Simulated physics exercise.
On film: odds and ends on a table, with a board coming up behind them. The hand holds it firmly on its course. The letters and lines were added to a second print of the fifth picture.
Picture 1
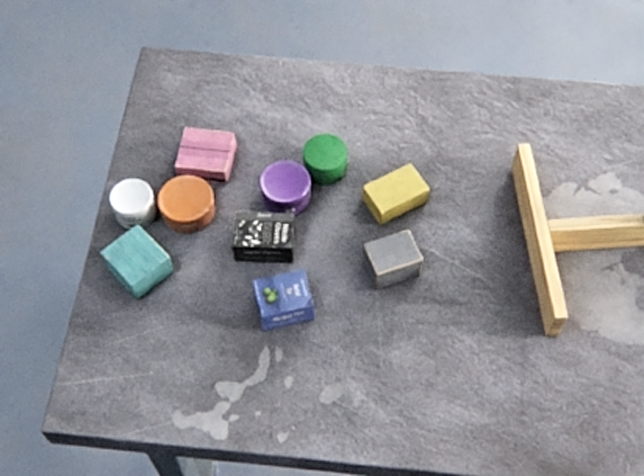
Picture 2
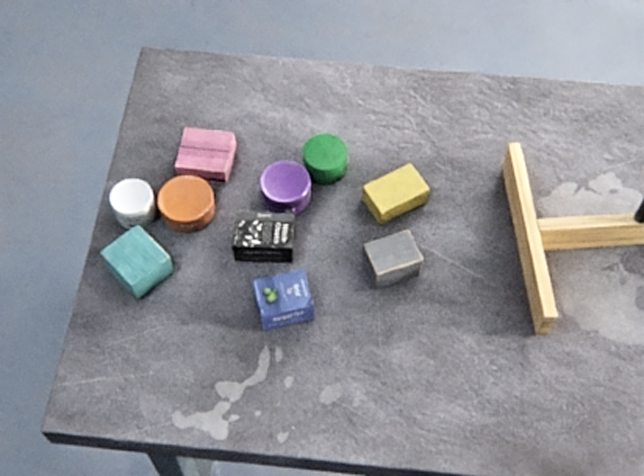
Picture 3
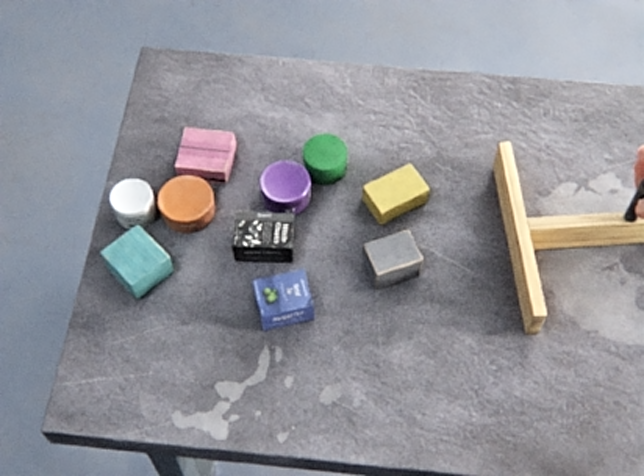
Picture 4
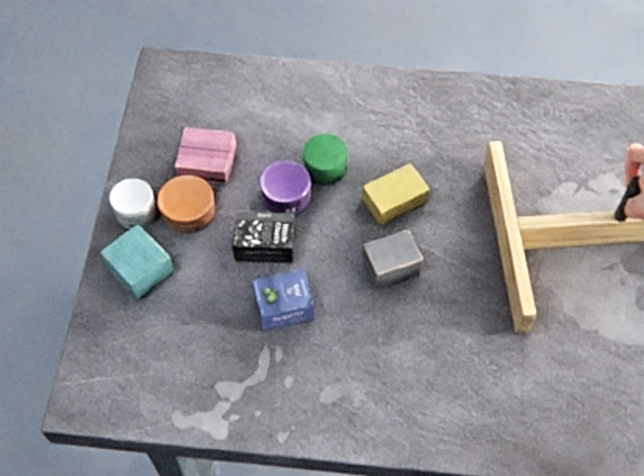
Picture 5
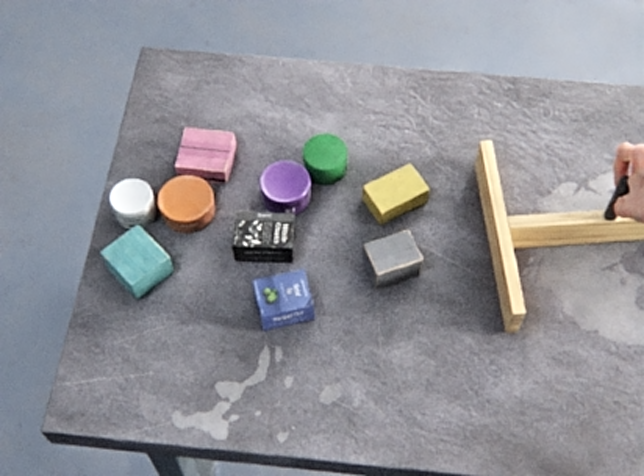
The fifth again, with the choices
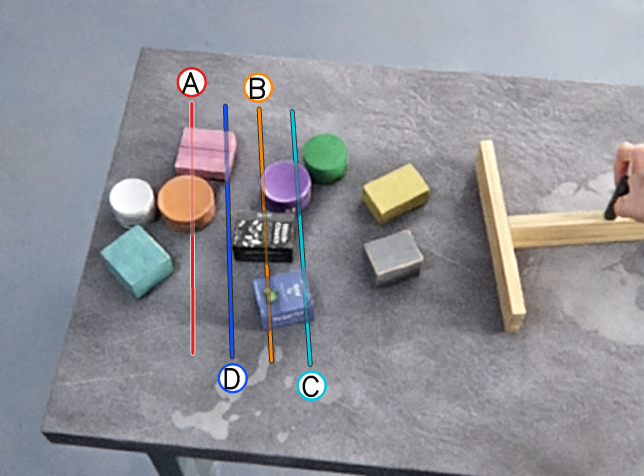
A hand gripping a dark handle comes into view at the right edge of a grey, stone-like tabletop seen from above at an angle by a still camera. Pink, black, blue, turquoise, yellow and grey blocks or boxes sit with white, orange, purple and green round tubs at left and centre. The hand slides a T-shaped wooden board slowly left a short way, while everything else stays still.
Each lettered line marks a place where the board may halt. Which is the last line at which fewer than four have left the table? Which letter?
Line A.
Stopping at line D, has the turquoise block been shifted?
Yes.
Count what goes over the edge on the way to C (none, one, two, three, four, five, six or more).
By then, none.
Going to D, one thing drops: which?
It is the white jar.
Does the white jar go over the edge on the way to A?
Yes.
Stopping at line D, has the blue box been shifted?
By then, yes.
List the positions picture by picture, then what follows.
In the first frame, black box (264, 237); pink box (206, 155); orange tub (187, 204).
In the second frame, board (532, 225); turquoise block (137, 262).
In the third frame, board (521, 224); purple jar (285, 189).
In the fourth frame, board (512, 223); blue box (284, 300).
In the fifth frame, board (502, 222); green pot (325, 160); black box (264, 237); pink box (206, 155).
On the copy, A at (192, 219); B at (265, 225); C at (300, 228); D at (228, 222).
On A. First, board (388, 213); yellow block (343, 193); grey block (360, 256).
Then, board (276, 203); white jar (111, 207); turquoise block (129, 262).
Finally, board (193, 196); turquoise block over the edge; white jar over the edge; three fallen.
By contrast, B is within the limit but short; C is within the limit but short; D is within the limit but short.
